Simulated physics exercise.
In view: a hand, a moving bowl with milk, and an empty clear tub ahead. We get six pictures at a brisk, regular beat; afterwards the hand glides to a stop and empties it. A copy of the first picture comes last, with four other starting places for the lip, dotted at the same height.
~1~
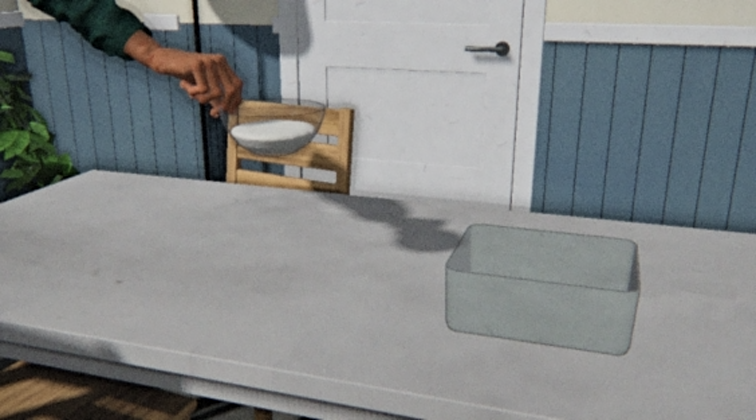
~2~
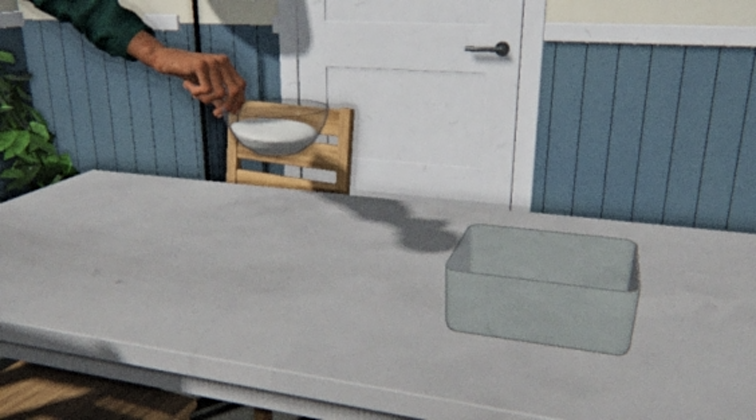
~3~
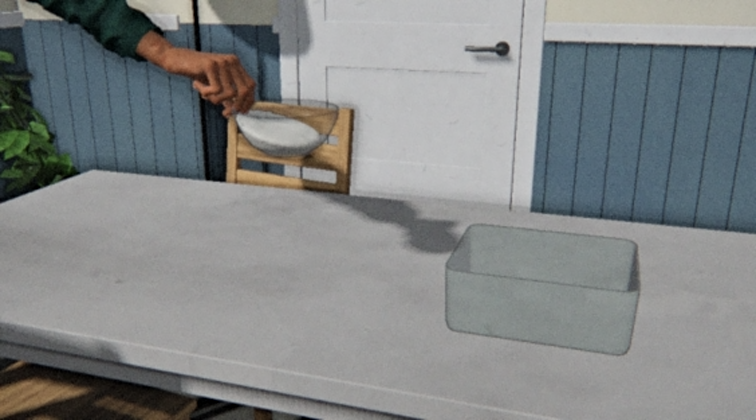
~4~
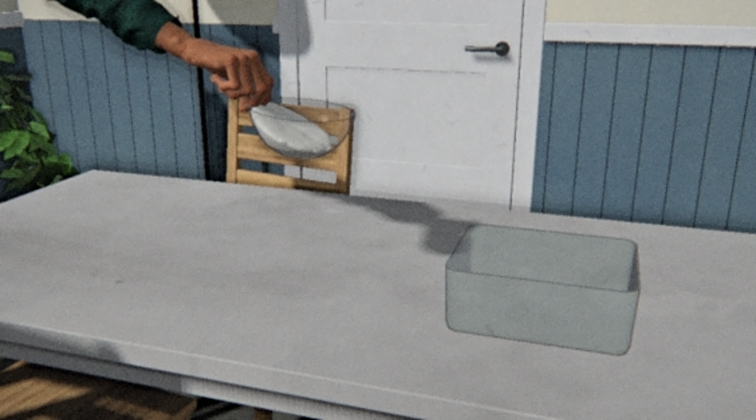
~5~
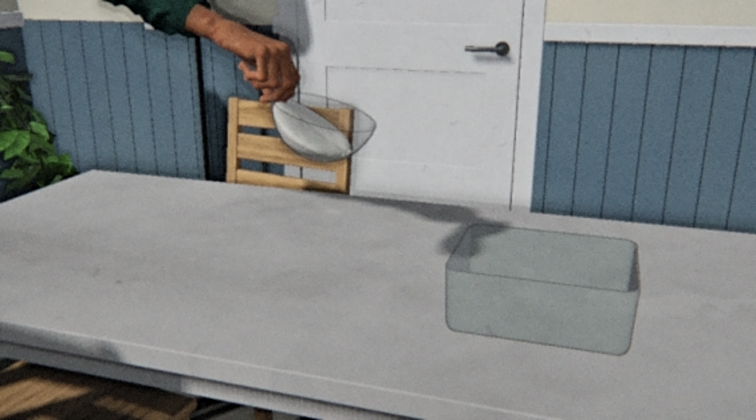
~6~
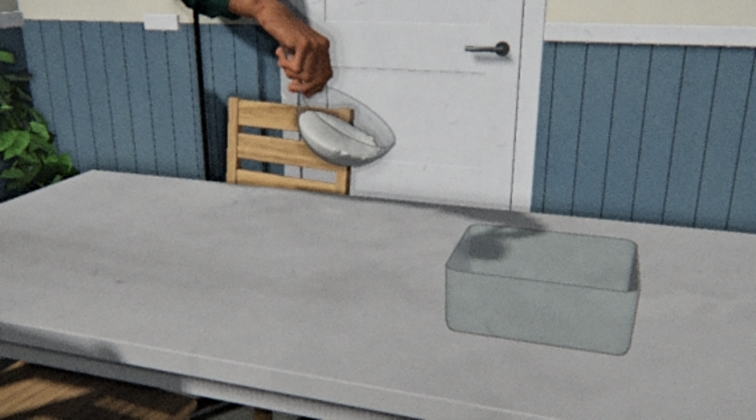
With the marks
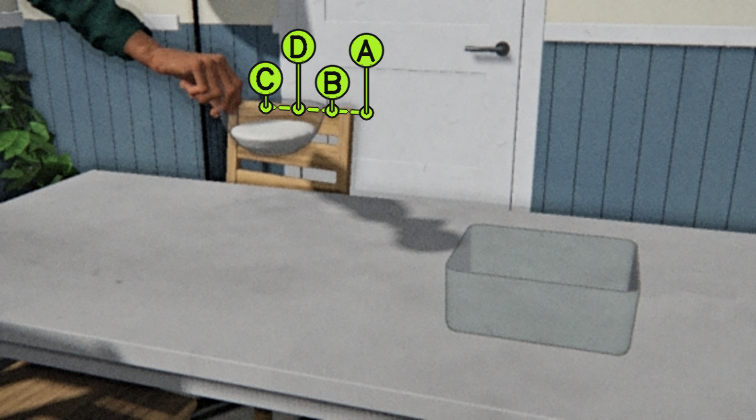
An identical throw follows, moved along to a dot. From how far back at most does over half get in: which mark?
Place D just does it.
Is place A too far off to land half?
No, that is safe.
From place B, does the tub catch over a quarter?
Yes, clearly.
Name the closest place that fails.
Place C.
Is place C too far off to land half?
Yes, that goes wrong.
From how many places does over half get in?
Three.
On the marked copy, A at (366, 112); B at (332, 110); C at (265, 106); D at (298, 108).
If A is chosen, about 85 % lands in the tub, 7 % falls short and 8 % goes beside or beyond.
If B is chosen, about 76 % lands in the tub, 5 % falls short and 19 % goes beside or beyond.
If C is chosen, about 26 % lands in the tub, 67 % falls short and 7 % goes beside or beyond.
If D is chosen, about 65 % lands in the tub, 23 % falls short and 12 % goes beside or beyond.
